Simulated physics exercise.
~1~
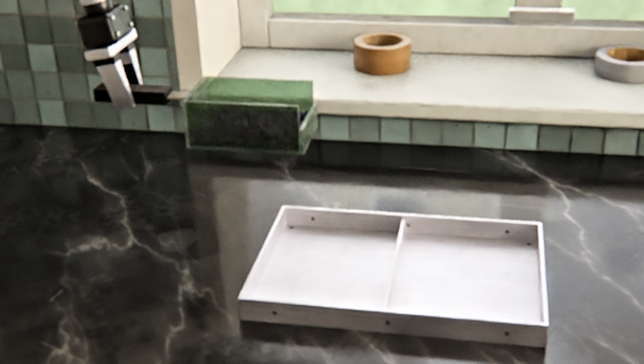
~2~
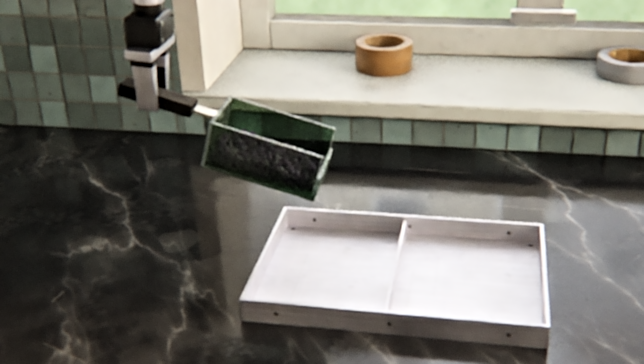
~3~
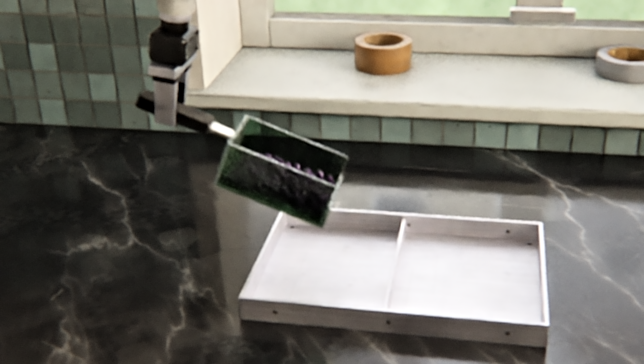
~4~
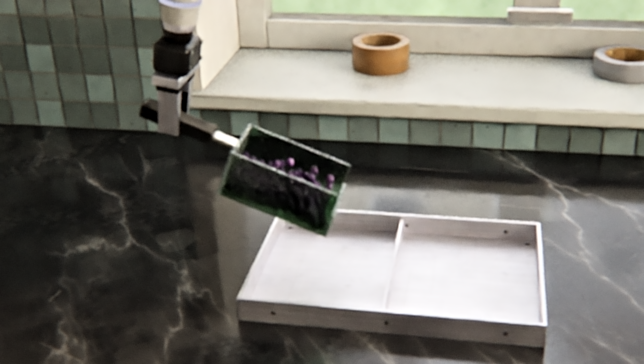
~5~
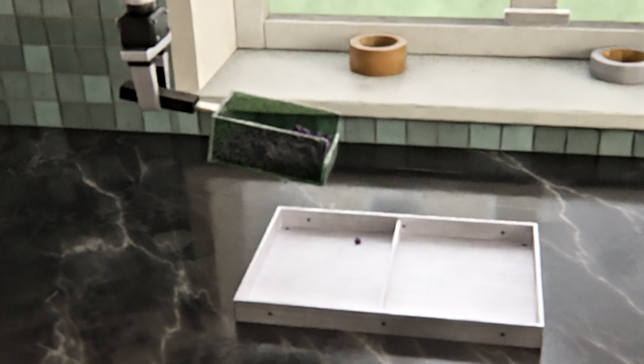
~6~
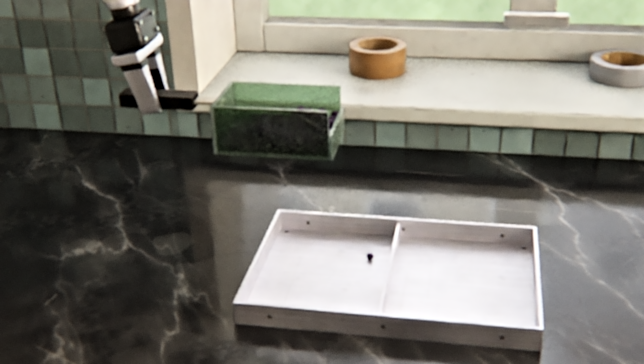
The clip opens on a robot gripper holding a green, see-through box above a dark marbled counter, with a shallow white tray, divided in two, lying nearby and rolls of tape on the windowsill behind. The gripper moves right and down while tipping the box forward, showing a dark load with purplish bits inside. It dips a little further, bringing the box's lower corner near the tray's back edge. Then the arm draws back and up, levelling the box, and a single small dark bead appears in the tray's left section. At the end, the box is level again, most of its load still inside, and the lone bead sits near the divider.
